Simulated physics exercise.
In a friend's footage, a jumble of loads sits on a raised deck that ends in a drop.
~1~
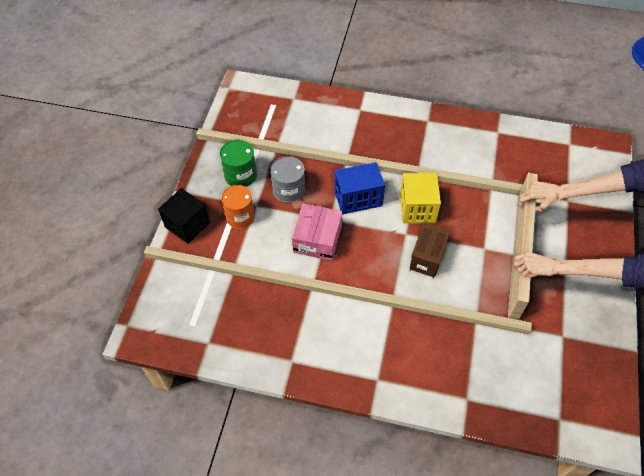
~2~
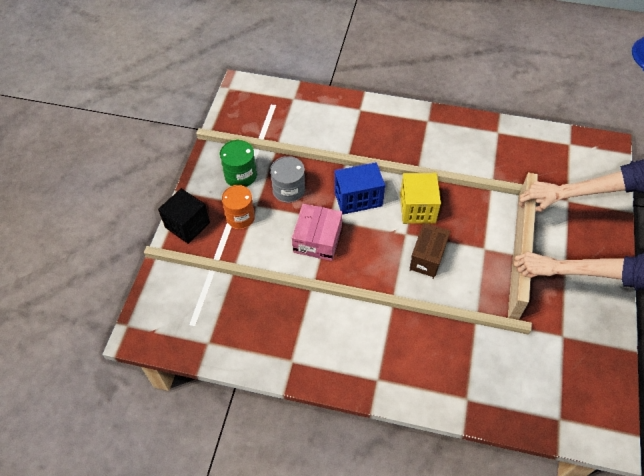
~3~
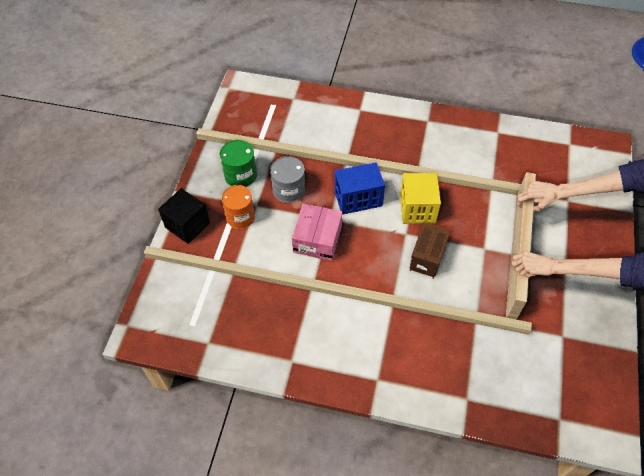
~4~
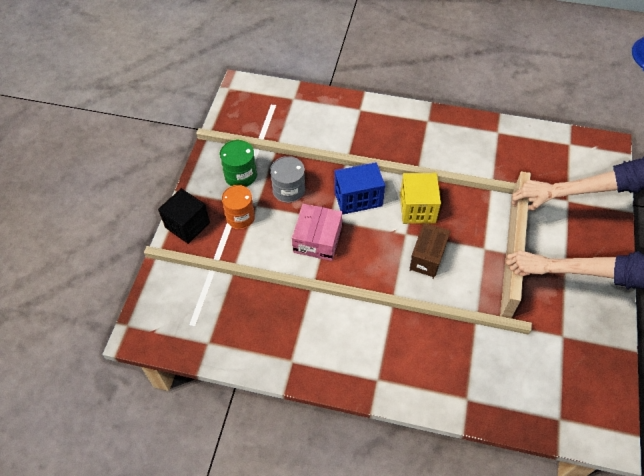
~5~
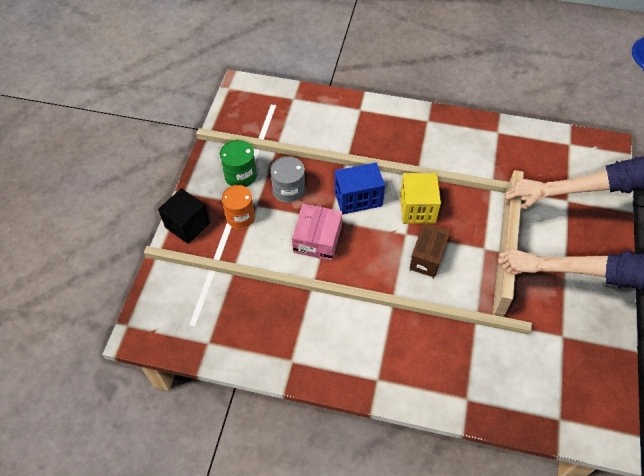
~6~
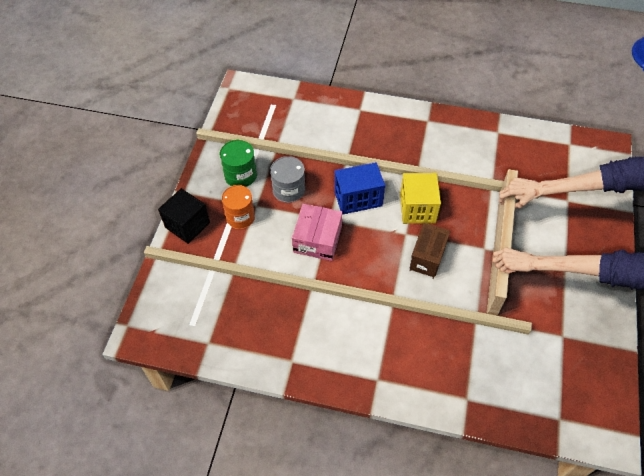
A wooden plank, gripped by two hands at the right of a checkered table, slides a short way left between two wooden rails. The gap to the yellow crate and brown box narrows, while they and the other colourful crates, canisters and pink parcel stay still.
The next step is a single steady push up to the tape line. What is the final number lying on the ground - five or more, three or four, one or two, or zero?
It ends at three or four.
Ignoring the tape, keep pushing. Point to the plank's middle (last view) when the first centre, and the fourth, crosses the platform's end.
First roughly (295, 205), later roughly (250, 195).
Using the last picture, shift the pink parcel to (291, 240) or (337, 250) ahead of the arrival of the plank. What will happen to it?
Taking the two places in order, it is safe and then is safe.
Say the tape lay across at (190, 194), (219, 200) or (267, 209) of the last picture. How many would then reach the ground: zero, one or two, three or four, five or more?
For each place: At least five; 5 or more; just one or two.
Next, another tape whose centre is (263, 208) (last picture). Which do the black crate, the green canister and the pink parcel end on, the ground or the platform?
What happens is that the black crate rests in place, the green canister winds up off it and the pink parcel rests in place.
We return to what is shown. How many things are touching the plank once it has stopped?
2.
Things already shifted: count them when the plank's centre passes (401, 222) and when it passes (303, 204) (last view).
Counts: 3 / 7.
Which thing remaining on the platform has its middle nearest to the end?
The blue crate winds up nearest.
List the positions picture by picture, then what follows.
The first frame shows black crate (185, 216); green canister (239, 164); orange canister (239, 207); plank (523, 245); tape (237, 203).
The second frame shows green canister (239, 164); plank (523, 245).
The third frame shows orange canister (239, 207); blue crate (359, 189).
The fourth frame shows black crate (185, 216); grey canister (288, 180).
The fifth frame shows green canister (239, 164); pink parcel (318, 232).
The sixth frame shows black crate (185, 216); green canister (239, 164); orange canister (239, 207); plank (503, 241); tape (237, 203).
A little later, none off yet; black crate at rest near (185, 216); green canister at rest near (239, 164); orange canister at rest near (239, 207).
When it is over, the number that fall off is three or four; down, grey canister, orange canister, green canister and black crate.
